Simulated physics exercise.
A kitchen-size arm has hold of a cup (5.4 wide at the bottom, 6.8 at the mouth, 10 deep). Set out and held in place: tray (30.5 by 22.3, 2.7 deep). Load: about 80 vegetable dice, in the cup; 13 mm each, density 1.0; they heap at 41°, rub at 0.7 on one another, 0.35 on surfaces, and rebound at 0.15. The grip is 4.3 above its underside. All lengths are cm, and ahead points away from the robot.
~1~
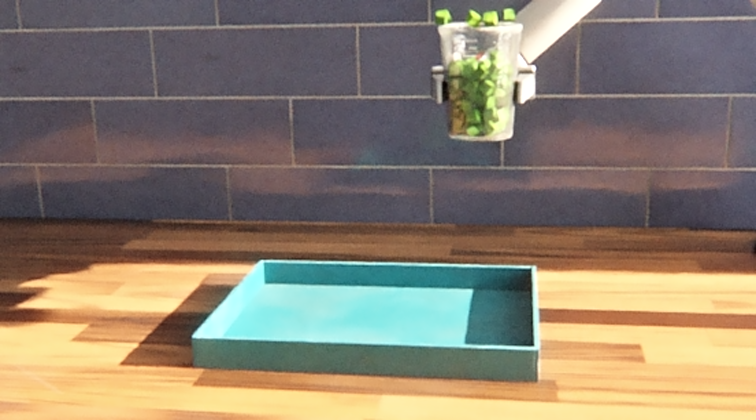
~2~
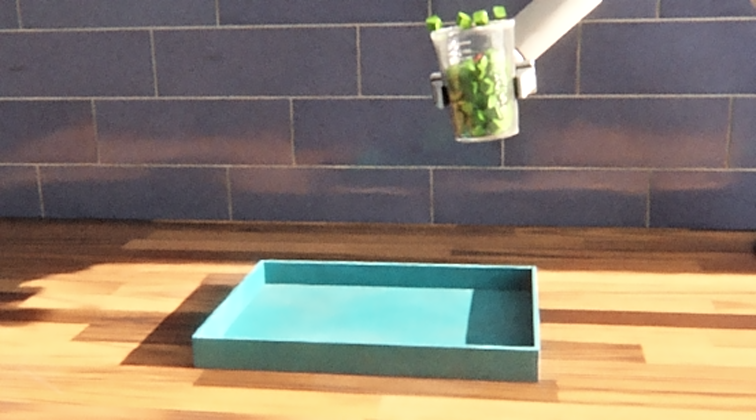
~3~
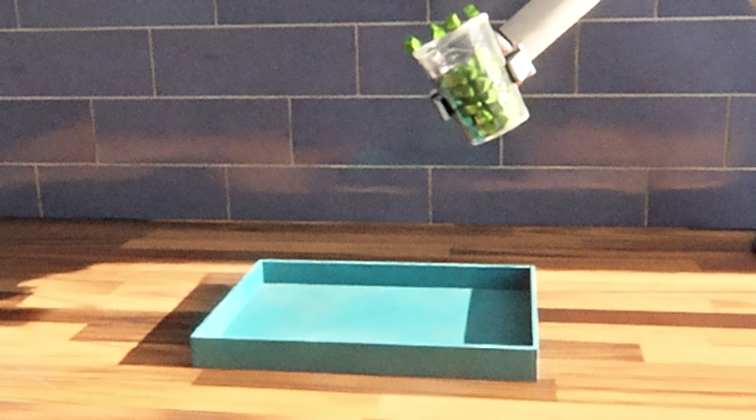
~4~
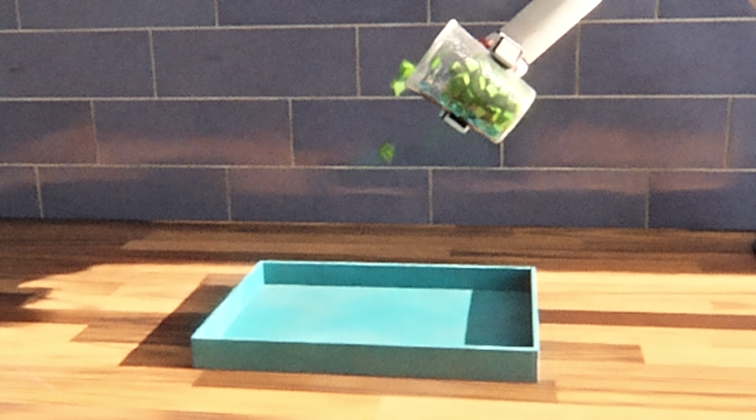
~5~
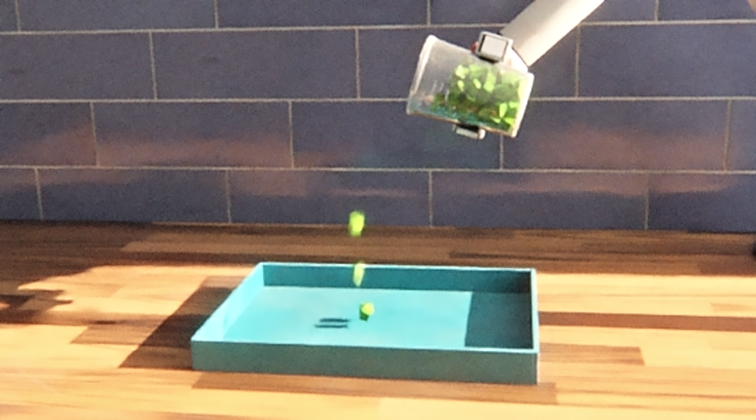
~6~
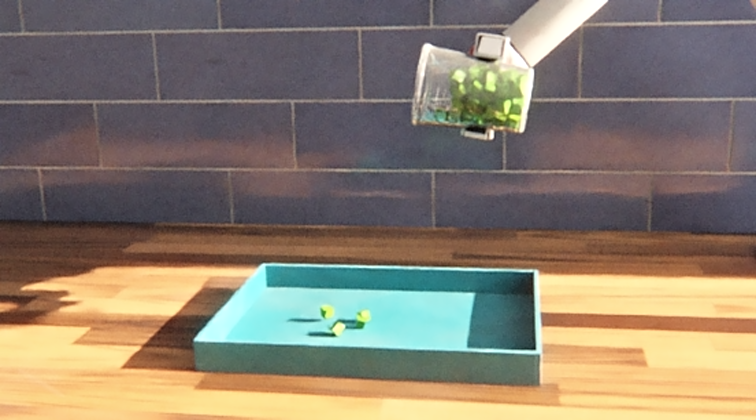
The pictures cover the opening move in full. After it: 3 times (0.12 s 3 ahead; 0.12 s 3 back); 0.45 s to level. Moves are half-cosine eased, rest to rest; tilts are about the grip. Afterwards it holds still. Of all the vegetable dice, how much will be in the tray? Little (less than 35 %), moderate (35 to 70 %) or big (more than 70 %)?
Answer: Moderate; 35 to 70 % of the vegetable dice finish in the tray.
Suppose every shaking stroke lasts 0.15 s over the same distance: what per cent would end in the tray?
It would be near 25 per cent.
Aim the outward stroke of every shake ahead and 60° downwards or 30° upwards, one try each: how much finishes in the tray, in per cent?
Some 5 and 65 per cent.
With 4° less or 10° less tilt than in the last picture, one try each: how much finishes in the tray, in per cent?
About 25 and 20 per cent.
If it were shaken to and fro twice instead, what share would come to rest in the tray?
In that case some 30 per cent.
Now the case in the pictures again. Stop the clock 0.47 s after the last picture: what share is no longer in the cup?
About 25 per cent by then.
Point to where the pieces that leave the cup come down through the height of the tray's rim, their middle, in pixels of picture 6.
Around (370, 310).
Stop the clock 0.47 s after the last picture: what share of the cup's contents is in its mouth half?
Some 70 per cent.
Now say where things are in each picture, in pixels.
In the first frame, the cup middle at (480, 83), level; upper third of the load around (477, 66), from x 440 to 510, top at y 15; 81 in the cup.
In the second frame, the cup middle at (479, 83), tilted 8° forward; upper third of the load around (479, 67), from x 435 to 505, top at y 15.
In the third frame, the cup middle at (475, 83), tilted 28° forward; upper third of the load around (471, 71), from x 410 to 515, top at y 10.
In the fourth frame, the cup middle at (474, 87), tilted 53° forward; upper third of the load around (473, 74), from x 385 to 520, top at y 60; 78 in the cup, 3 in flight or on a rim.
In the fifth frame, the cup middle at (472, 91), tilted 73° forward; upper third of the load around (476, 80), from x 355 to 520, top at y 60; 77 in the cup, 3 in the tray, 1 in flight or on a rim.
In the sixth frame, the cup middle at (475, 93), tilted 81° forward; upper third of the load around (482, 79), from x 325 to 520, top at y 70; 77 in the cup, 4 in the tray.
Then, 0.47 s on, tilted 81° forward, highest piece 25 above the table; 61 in the cup, 13 in the tray, 7 in flight or on a rim.
Then, 0.94 s on, tilted 43° forward, highest piece 27 above the table; 42 in the cup, 39 in the tray.
Then, 1.37 s on, level, highest piece 25 above the table; 42 in the cup, 39 in the tray.
Then, 2.42 s on, level, highest piece 25 above the table; 42 in the cup, 39 in the tray.
In the end, 42 in the cup, 39 in the tray. That is 48 % in the tray.
